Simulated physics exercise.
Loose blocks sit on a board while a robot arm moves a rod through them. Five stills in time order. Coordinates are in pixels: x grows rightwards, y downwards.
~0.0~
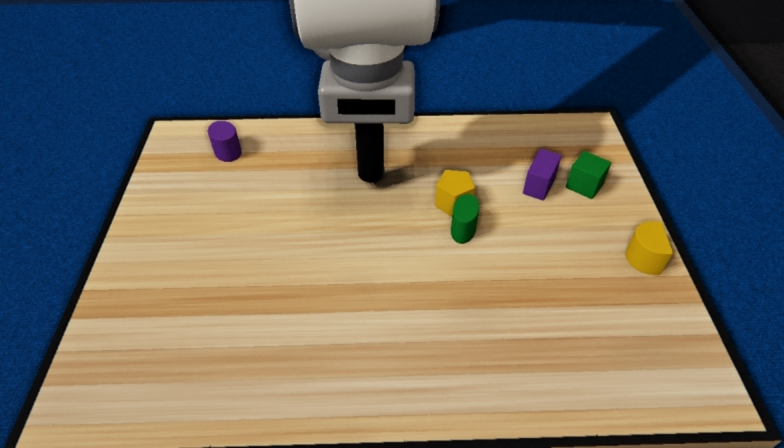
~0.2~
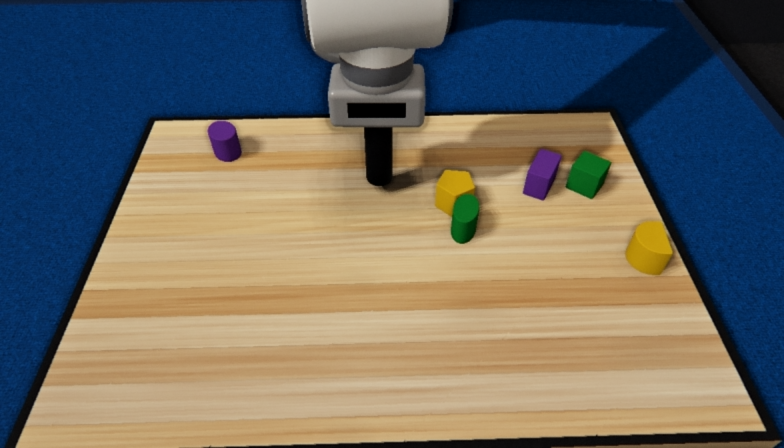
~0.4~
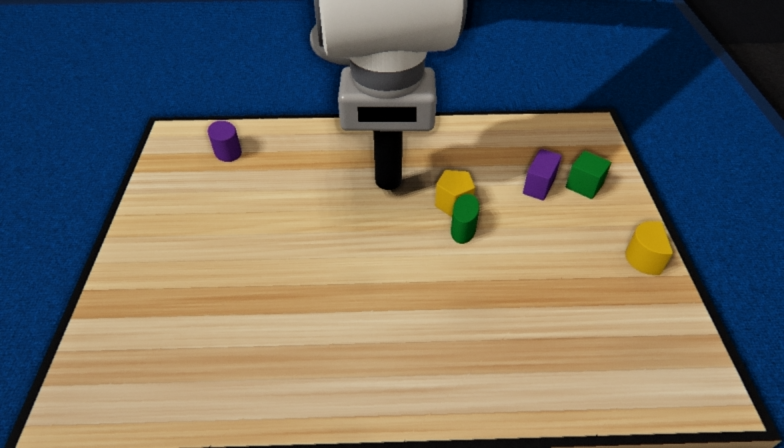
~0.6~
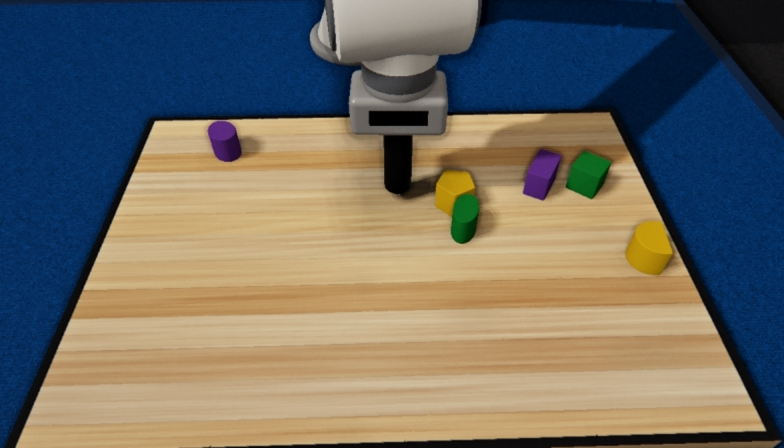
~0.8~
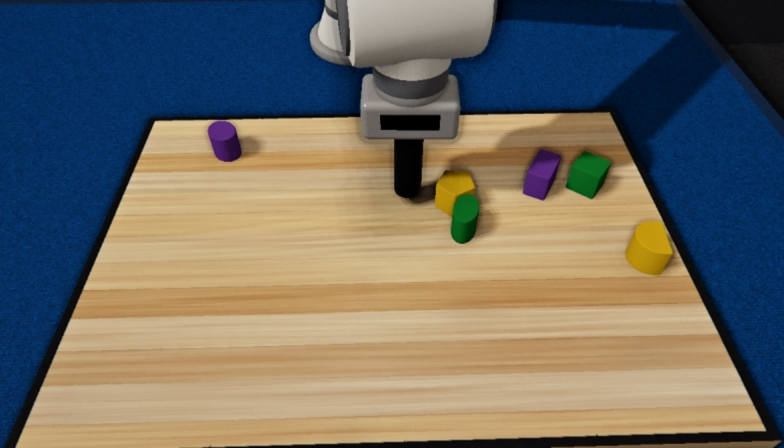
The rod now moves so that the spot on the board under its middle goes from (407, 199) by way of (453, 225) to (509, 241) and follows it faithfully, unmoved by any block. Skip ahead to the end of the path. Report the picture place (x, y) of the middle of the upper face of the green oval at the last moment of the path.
Near (537, 235).
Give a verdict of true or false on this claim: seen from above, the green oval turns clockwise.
The statement is true.
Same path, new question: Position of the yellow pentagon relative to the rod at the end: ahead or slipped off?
It slips away.
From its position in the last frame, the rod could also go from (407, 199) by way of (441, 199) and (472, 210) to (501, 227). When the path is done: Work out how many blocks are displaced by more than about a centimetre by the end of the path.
The count will be 2.
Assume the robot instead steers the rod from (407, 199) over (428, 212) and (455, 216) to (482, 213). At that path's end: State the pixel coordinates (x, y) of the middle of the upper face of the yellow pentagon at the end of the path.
Its top middle will sit at (488, 170).
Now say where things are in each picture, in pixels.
The first frame shows lower end of the rod at (371, 174), tops of blocks, yellow pentagon at (456, 181), green oval at (466, 207), purple rectangle at (545, 163).
The second frame shows rod at (380, 178), blocks as before.
The third frame shows rod at (389, 181), blocks as before.
The fourth frame shows rod at (398, 185), blocks as before.
The fifth frame shows rod at (408, 189), yellow pentagon at (456, 181), green oval at (466, 207), purple rectangle at (545, 163).
The first path, step by step. One third of the way, rod at (439, 206); yellow pentagon at (467, 183), turned 35° anticlockwise; green oval at (471, 209), turned 20° clockwise.
Two thirds of the way, rod at (472, 223); yellow pentagon at (474, 185), turned 70° anticlockwise; green oval at (500, 222), turned 20° clockwise.
At the end, rod at (511, 231); yellow pentagon at (474, 185), turned 70° anticlockwise; green oval at (537, 235), turned 50° clockwise; purple rectangle not moved.
